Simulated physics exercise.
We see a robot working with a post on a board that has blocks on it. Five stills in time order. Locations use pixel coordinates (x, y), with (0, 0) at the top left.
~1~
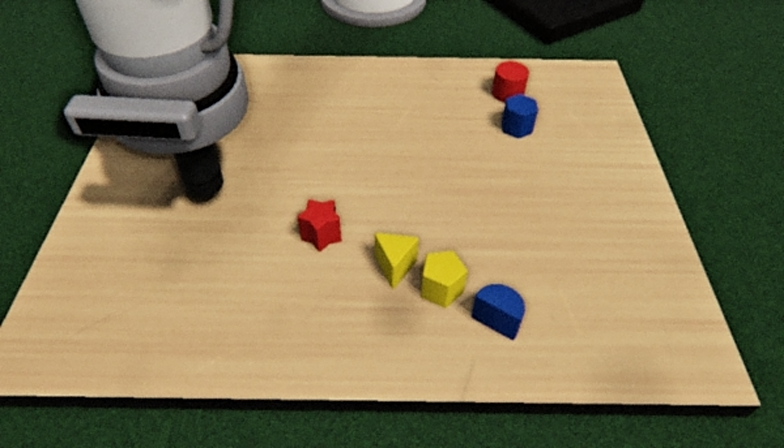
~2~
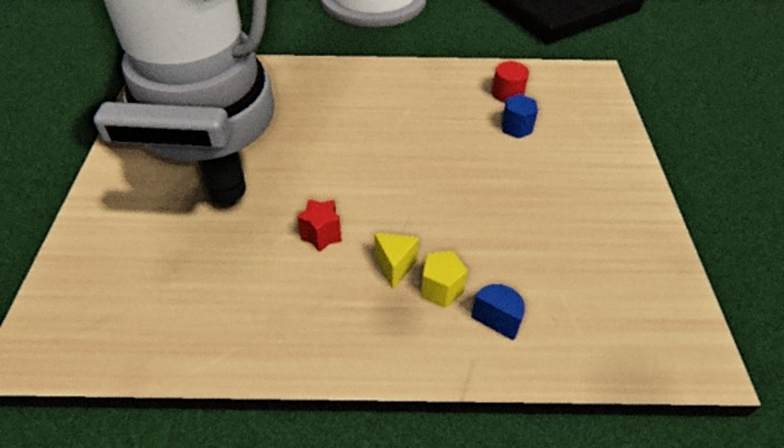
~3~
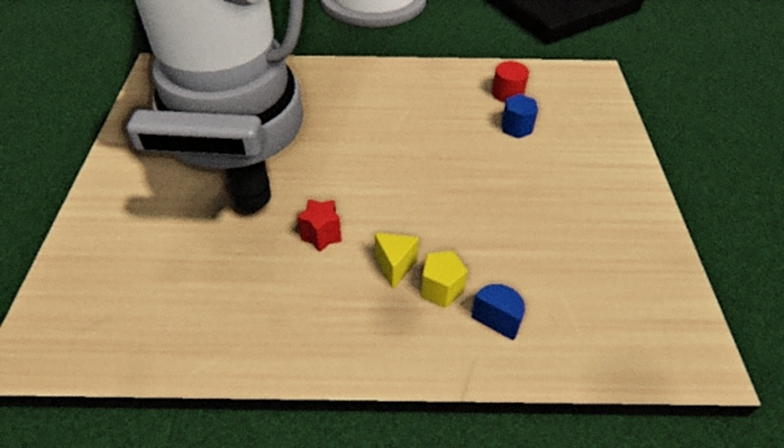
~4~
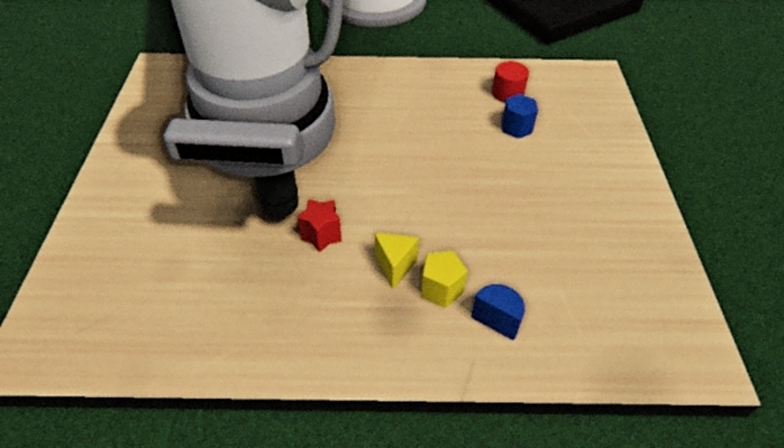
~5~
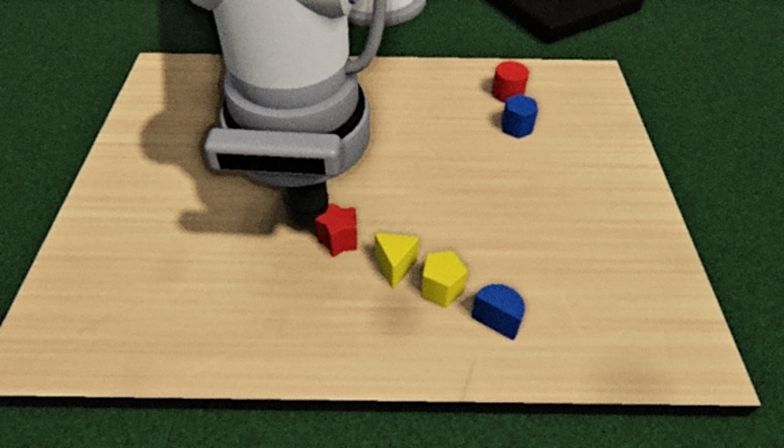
A robot arm moves right across the board and nudges the red star-shaped block slightly rightward.
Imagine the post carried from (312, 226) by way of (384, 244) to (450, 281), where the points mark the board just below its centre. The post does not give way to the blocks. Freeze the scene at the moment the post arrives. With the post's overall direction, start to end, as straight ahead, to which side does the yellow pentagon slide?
It moves right.
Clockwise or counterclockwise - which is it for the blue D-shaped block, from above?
It makes a counterclockwise turn.
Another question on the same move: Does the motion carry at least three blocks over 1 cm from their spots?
That would be a yes.
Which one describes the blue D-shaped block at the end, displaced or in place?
By the last moment of the path, the blue D-shaped block has shifted.
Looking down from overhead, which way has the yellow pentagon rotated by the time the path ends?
From overhead, the rotation is clockwise.
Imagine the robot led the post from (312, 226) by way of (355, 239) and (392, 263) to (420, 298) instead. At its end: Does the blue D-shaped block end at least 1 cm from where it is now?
Yes, that is what happens.
The first path, step by step. One third of the way, post at (360, 225); red star-shaped block at (389, 232); yellow triangle at (429, 256); yellow pentagon at (458, 273), turned 20° clockwise.
Two thirds of the way, post at (409, 239); red star-shaped block at (442, 246); yellow triangle at (475, 276), turned 30° clockwise; yellow pentagon at (492, 304), turned 55° clockwise; blue D-shaped block at (531, 321), turned 45° anticlockwise.
At the end, post at (452, 268); red star-shaped block at (490, 254), turned 40° anticlockwise; yellow triangle at (515, 280), turned 85° clockwise; yellow pentagon at (495, 307), turned 70° clockwise; blue D-shaped block at (533, 325), turned 60° anticlockwise.
